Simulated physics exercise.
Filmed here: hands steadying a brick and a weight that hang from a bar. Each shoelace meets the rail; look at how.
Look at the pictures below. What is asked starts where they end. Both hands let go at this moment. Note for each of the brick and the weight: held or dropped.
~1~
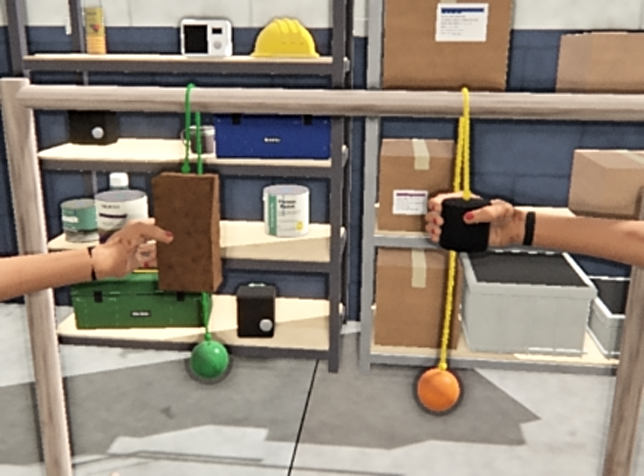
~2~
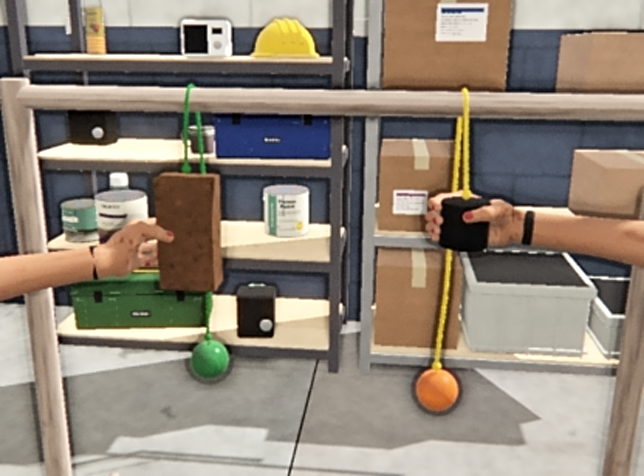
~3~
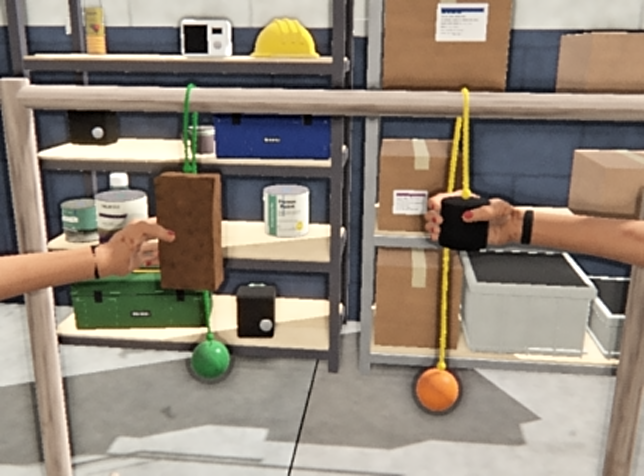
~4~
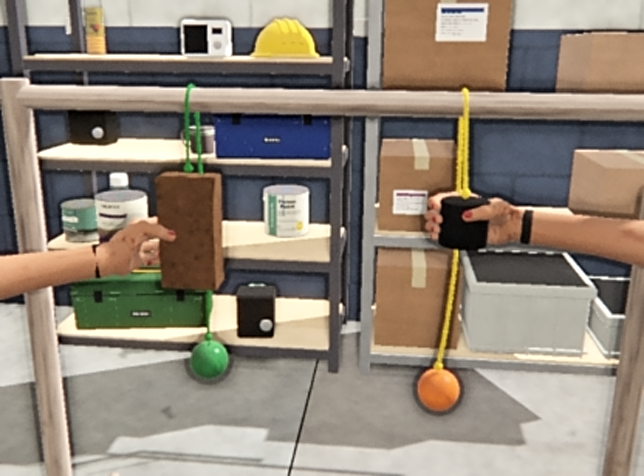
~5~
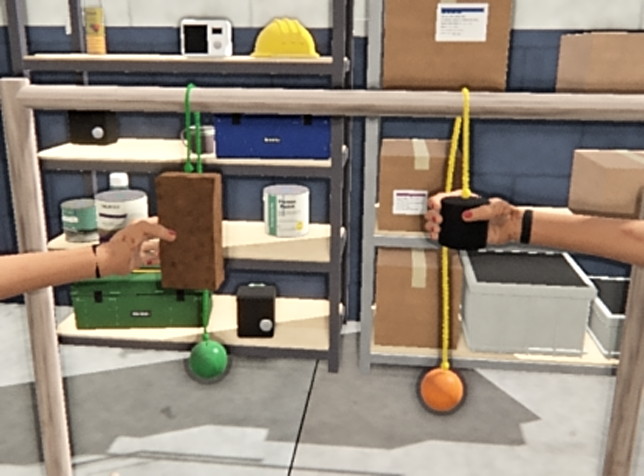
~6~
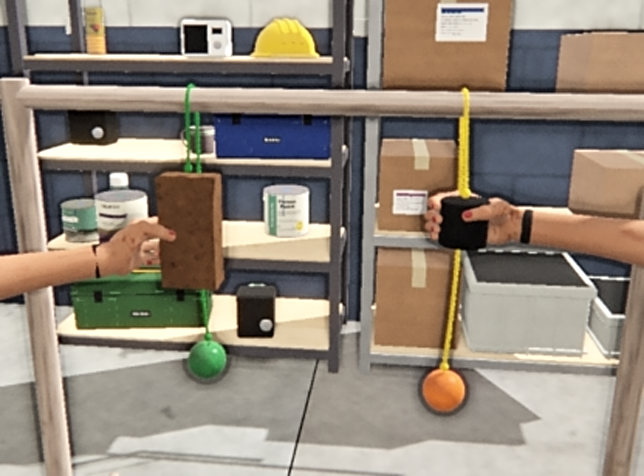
Result: The brick dropped; the weight dropped.
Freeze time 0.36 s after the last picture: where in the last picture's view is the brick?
(198, 353).
Then, 0.36 s on from there, brick dropping near (198, 352); weight dropping near (451, 381).
Then, 0.66 s on from there, brick on the floor; weight on the floor.
In the end, brick on the floor; weight on the floor. The brick pulls its rope through and the weight runs down to the floor.
